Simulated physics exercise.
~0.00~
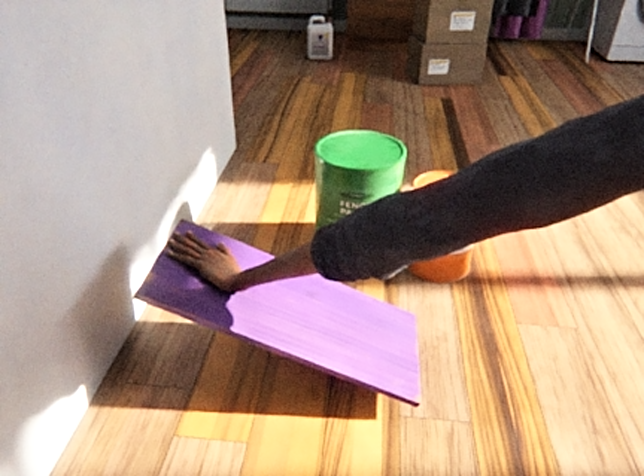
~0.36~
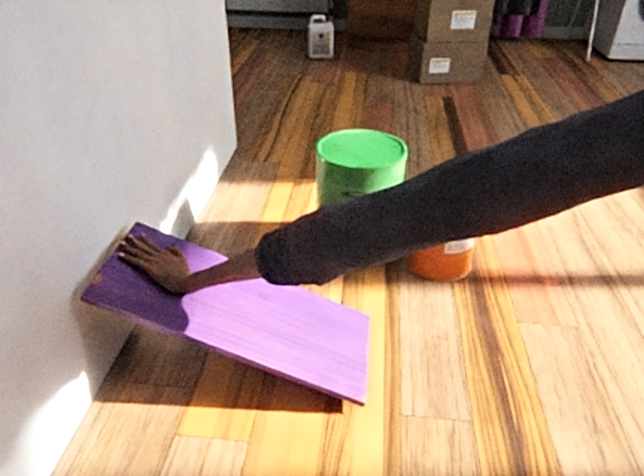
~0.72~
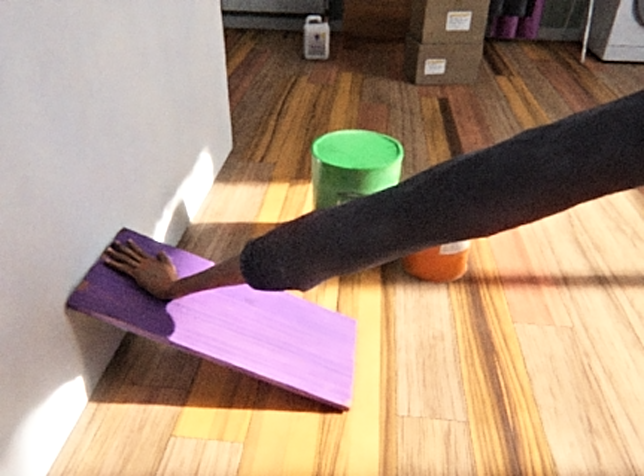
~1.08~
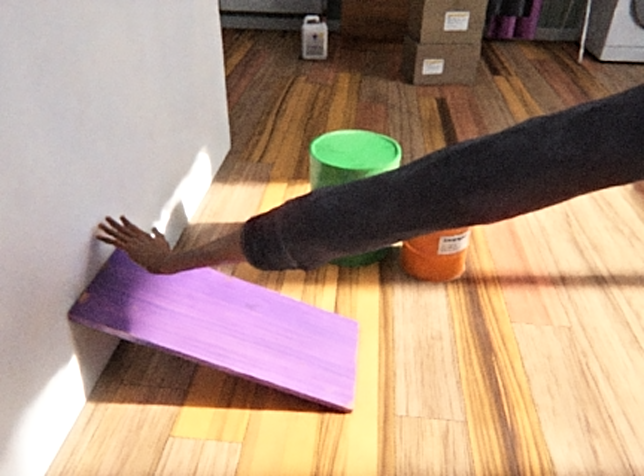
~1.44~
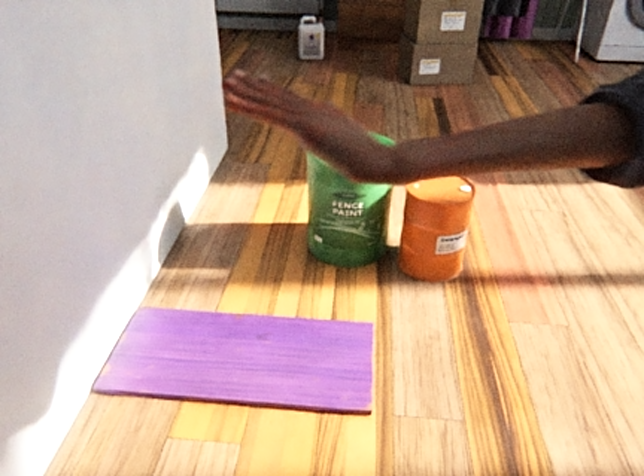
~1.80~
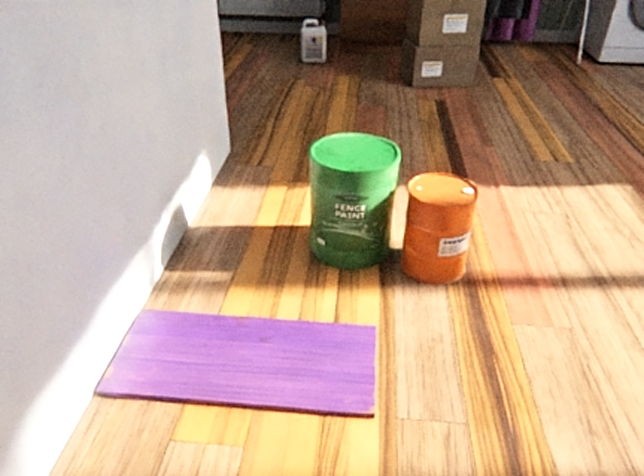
A hand leans a purple board against the wall, releases it, and it drops flat.
